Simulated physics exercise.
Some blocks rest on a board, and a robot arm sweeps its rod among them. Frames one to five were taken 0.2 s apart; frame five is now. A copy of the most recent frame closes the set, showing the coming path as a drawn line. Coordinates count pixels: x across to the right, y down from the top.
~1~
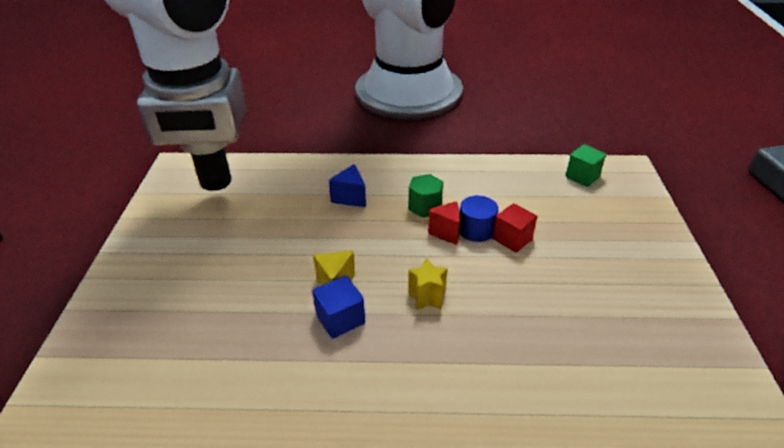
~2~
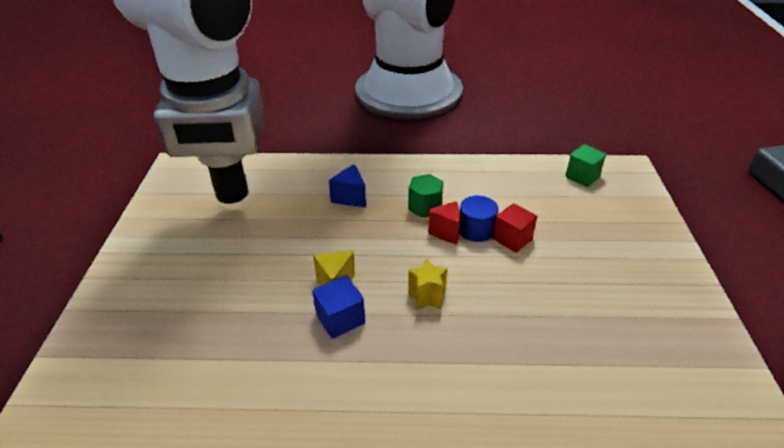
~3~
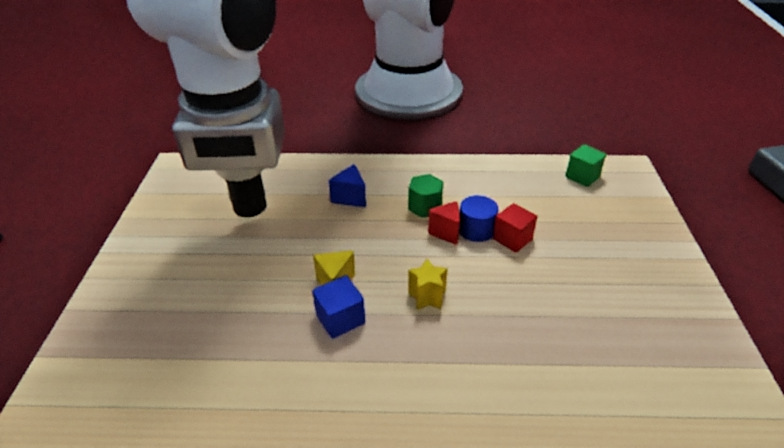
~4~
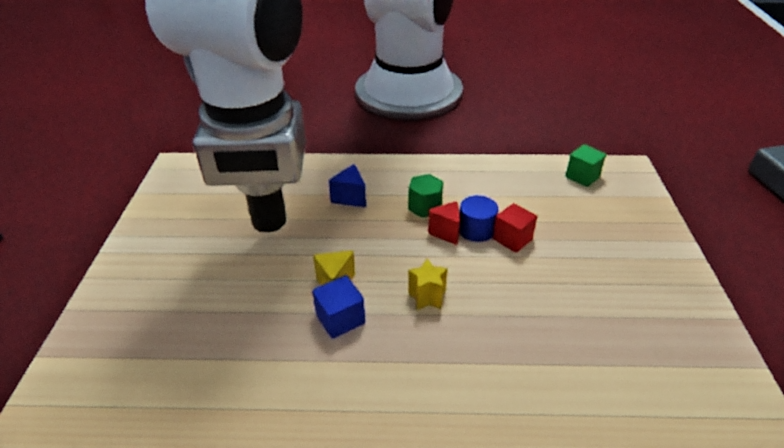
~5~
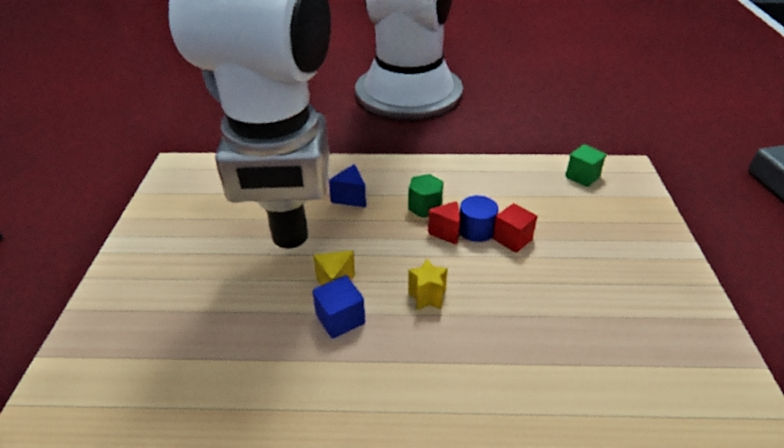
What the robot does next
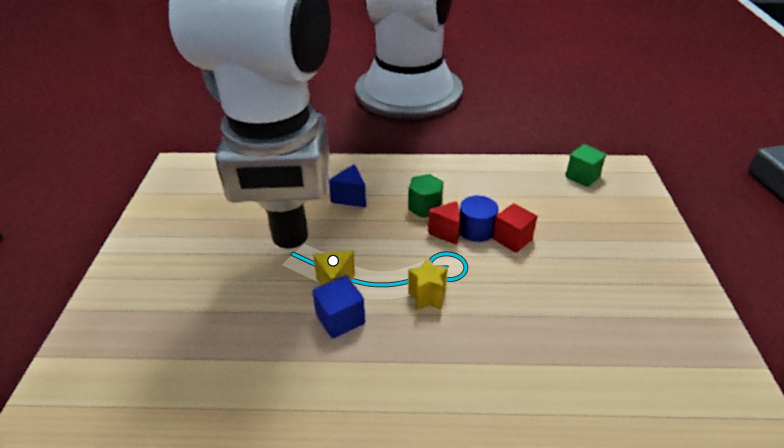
A robot arm moved its dark rod from the upper left of the wooden board, down and to the right, nearing the yellow triangular block, while all the colored blocks stayed still.
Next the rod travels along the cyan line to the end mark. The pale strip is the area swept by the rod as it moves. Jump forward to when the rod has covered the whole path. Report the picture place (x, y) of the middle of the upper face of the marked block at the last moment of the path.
Just about (391, 285).
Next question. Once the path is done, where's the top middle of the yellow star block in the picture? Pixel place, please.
So, by the moment the path ends, you'll find the top centre of the yellow star block at (453, 273).
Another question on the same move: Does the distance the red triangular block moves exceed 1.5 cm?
No, it doesn't check out.
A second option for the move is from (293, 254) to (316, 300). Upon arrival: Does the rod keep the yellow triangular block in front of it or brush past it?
The block gets away.
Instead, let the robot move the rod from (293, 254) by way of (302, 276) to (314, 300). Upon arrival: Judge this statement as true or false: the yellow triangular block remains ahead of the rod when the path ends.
That claim is false.
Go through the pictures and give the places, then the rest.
The first frame shows rod's lower end at (216, 183); yellow triangular block at (333, 261); blue square piece at (338, 294); yellow star block at (429, 273); red triangular block at (448, 210).
The second frame shows rod at (233, 195); blocks still.
The third frame shows rod at (250, 208); blocks still.
The fourth frame shows rod at (270, 222); blocks still.
The fifth frame shows rod at (290, 238); yellow triangular block at (333, 261); blue square piece at (338, 294); yellow star block at (429, 273); red triangular block at (448, 210).
Drawn move, from (293, 254) by way of (339, 275) and (395, 284) to (448, 266); the dot is on the yellow triangular block.
What follows on the original path. One third of the way, rod at (338, 259); yellow triangular block at (356, 270), turned 20° anticlockwise; blue square piece at (347, 302), turned 35° clockwise.
Two thirds of the way, rod at (396, 267); yellow triangular block at (391, 285); blue square piece at (347, 302), turned 35° clockwise.
At the end, rod at (449, 250); yellow triangular block at (391, 285); blue square piece at (347, 302), turned 35° clockwise; yellow star block at (453, 273), turned 70° clockwise; red triangular block still.
